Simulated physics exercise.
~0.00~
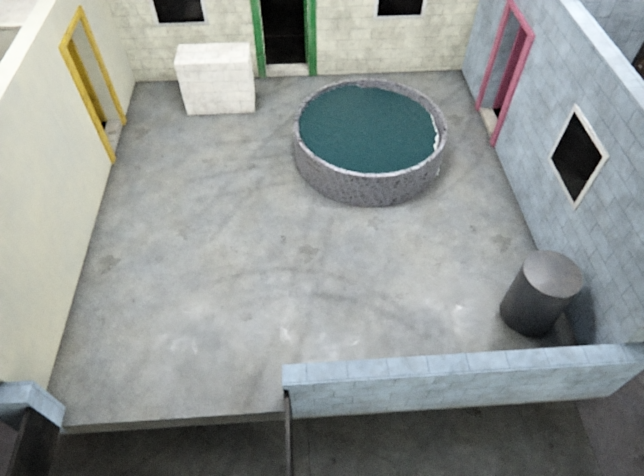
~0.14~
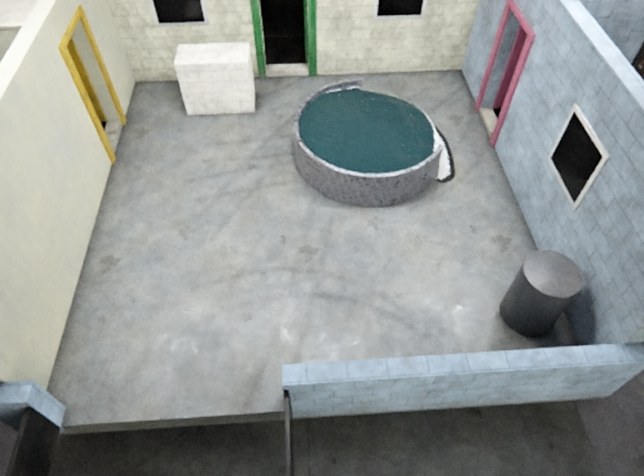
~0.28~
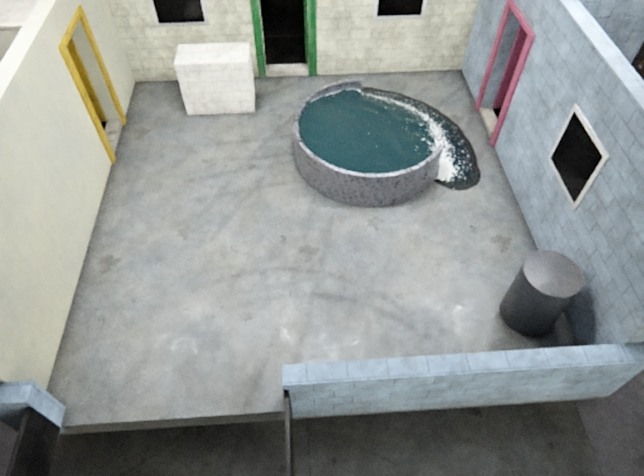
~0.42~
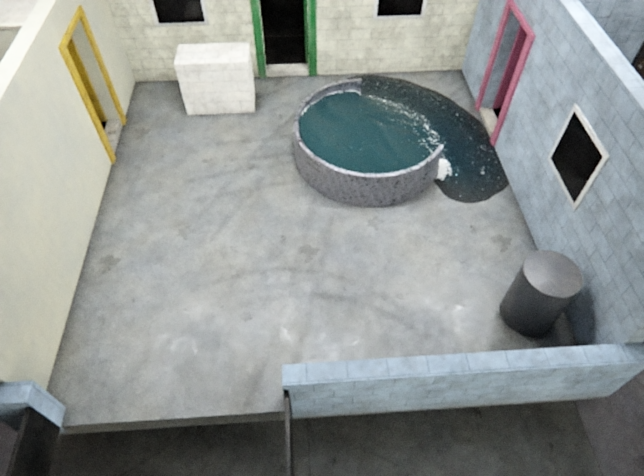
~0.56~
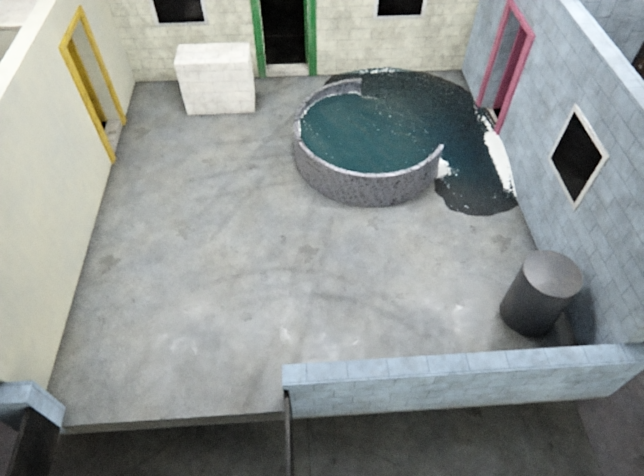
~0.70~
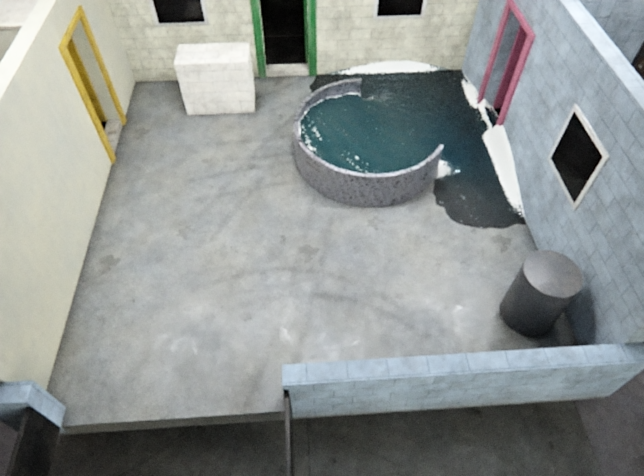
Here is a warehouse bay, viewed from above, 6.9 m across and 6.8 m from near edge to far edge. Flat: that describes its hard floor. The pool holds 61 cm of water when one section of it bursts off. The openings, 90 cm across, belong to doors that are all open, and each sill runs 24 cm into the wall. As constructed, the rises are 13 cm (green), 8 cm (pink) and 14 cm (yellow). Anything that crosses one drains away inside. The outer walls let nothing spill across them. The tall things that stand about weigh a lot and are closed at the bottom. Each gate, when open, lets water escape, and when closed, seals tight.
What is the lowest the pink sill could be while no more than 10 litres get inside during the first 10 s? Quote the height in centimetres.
About 34 cm.
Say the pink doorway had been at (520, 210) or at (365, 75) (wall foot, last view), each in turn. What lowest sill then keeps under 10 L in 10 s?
Roughly 10.5 cm, then roughly 21 cm.
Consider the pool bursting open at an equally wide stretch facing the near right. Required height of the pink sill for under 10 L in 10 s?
In that case you'd want it roughly 17 cm high.
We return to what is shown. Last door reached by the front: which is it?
That's the yellow door.
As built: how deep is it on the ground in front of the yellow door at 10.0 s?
3.0 cm.
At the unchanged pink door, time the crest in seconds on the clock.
Roughly at 2.0 s.
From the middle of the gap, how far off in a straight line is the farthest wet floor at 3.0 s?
5.0 m.
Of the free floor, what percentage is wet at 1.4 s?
I'd estimate about 20 percent.
After 1.4 s water covers 20 % of the floor, deepest (52 cm) near (467, 88); 32 cm at the pink door, 96 litres in over its 8 cm sill.
After 3.0 s water covers 40 % of the floor, deepest (28 cm) near (486, 134); 26 cm at the pink door, 379 litres in over its 8 cm sill.
After 10.0 s water covers 95 % of the floor, deepest (12 cm) near (463, 78); 7 cm at the pink door, 495 litres in over its 8 cm sill.
At the pink door as built, the water arrived by 0.6 s and peaked near 34 cm at 2.0 s.
With a sill of 30 cm, 35 litres would have come in within the 10 s; with 40 cm, 0 litres. So under 10 litres takes about 34 cm.
